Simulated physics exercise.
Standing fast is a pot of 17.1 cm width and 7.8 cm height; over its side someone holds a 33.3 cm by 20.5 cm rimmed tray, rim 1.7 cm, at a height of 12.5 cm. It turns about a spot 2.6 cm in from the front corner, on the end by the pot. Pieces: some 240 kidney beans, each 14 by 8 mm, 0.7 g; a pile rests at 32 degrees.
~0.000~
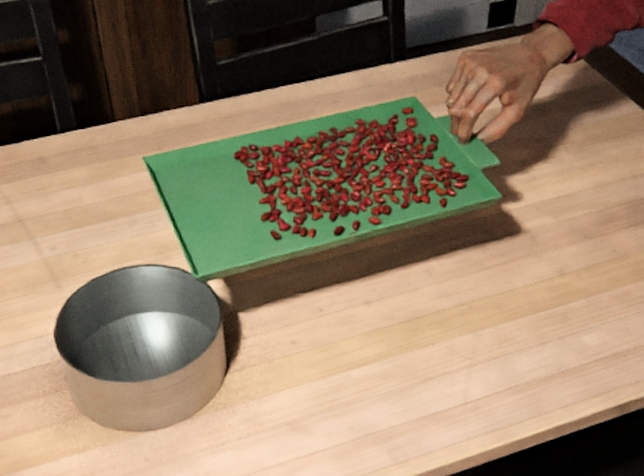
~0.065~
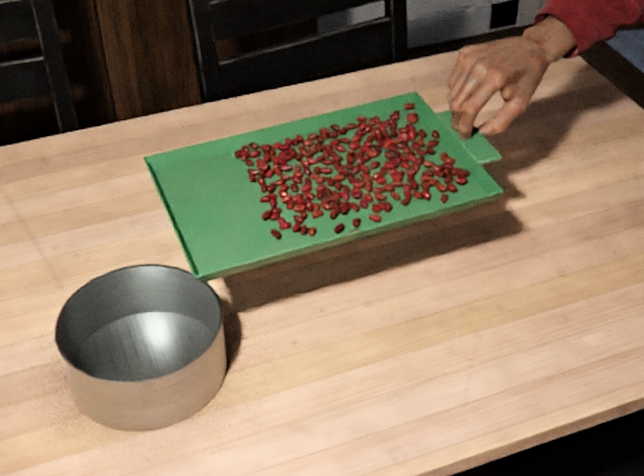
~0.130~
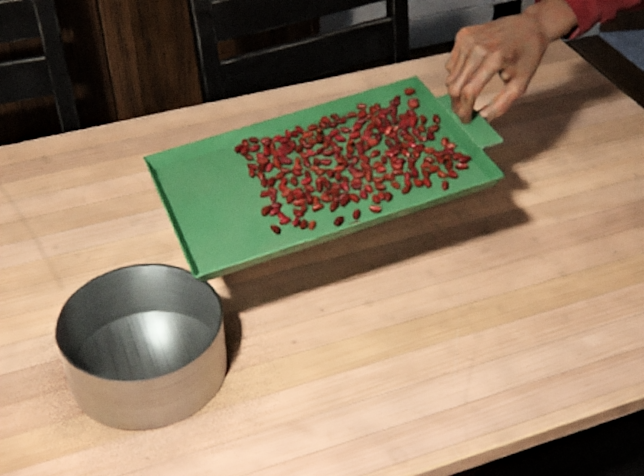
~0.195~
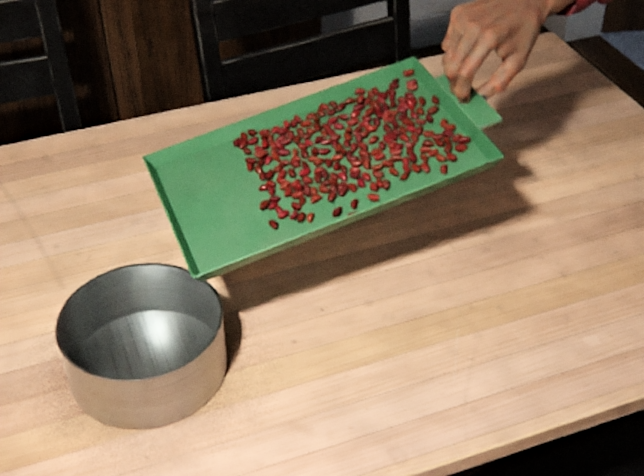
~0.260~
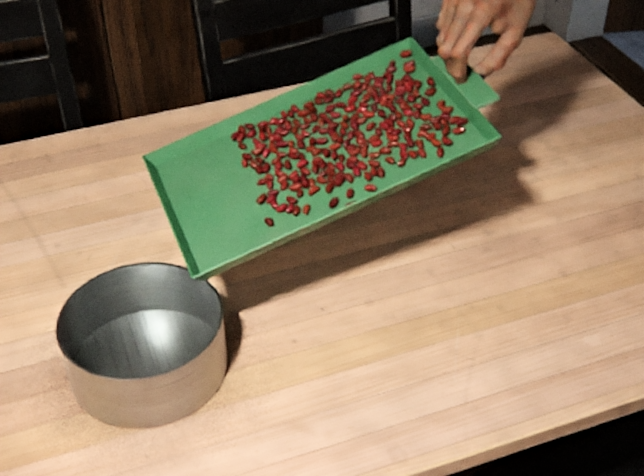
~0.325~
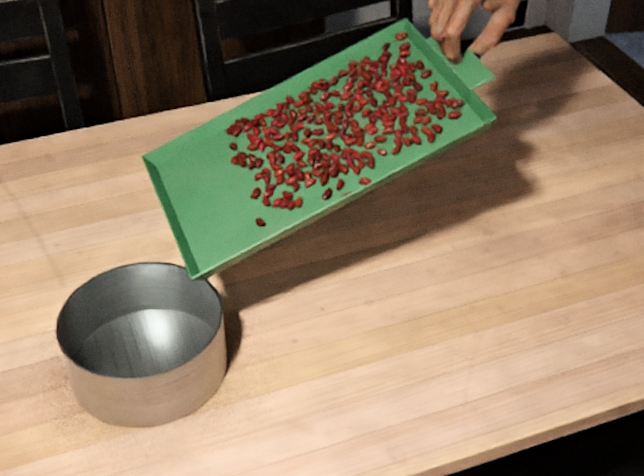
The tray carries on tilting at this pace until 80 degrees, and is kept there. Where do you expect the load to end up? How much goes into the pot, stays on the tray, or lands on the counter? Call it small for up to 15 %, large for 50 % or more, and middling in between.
Pot - large, tray - small, counter - middling.
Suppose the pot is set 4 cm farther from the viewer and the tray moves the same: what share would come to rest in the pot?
Near 70 per cent in that case.
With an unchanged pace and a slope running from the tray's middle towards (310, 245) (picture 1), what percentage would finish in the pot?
I'd estimate about 30 %.
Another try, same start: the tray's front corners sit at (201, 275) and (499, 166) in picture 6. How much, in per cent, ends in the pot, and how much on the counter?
Per cent by place - pot 40, counter 60.
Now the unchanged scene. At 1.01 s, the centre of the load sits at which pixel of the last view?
Near (121, 323).
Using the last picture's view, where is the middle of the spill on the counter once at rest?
(81, 293).
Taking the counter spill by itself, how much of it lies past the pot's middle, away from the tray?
Near 80 in a hundred.
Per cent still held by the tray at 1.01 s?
Load share: Around 15%.
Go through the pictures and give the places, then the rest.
In the first frame, tray tilt 0 degrees, front corners at (200, 270) and (493, 193); middle of the pieces at (348, 169); pot at (139, 319).
In the second frame, tray tilt 1 degrees, front corners at (200, 270) and (494, 189); middle of the pieces at (349, 166).
In the third frame, tray tilt 5 degrees, front corners at (200, 270) and (495, 173), lowest corner left front; middle of the pieces at (348, 156).
In the fourth frame, tray tilt 10 degrees, front corners at (198, 270) and (494, 154), lowest corner left front; middle of the pieces at (346, 144).
In the fifth frame, tray tilt 14 degrees, front corners at (198, 270) and (491, 135), lowest corner left front; middle of the pieces at (343, 132).
In the sixth frame, tray tilt 19 degrees, front corners at (196, 270) and (486, 116), lowest corner left front; middle of the pieces at (337, 121); pot at (140, 316). The tray's pace is about 70 degrees a second.
After 0.74 s, tilt 49 degrees; the tray holds 95 %, the pot 0 %.
After 1.01 s, tilt 68 degrees; the tray holds 15 %, the pot 50 %.
After 1.39 s, tilt 80 degrees; the tray holds 0 %, the pot 60 %.
By 2.5 s all is still; pot 60 %, tray 0 %, counter 40 %.
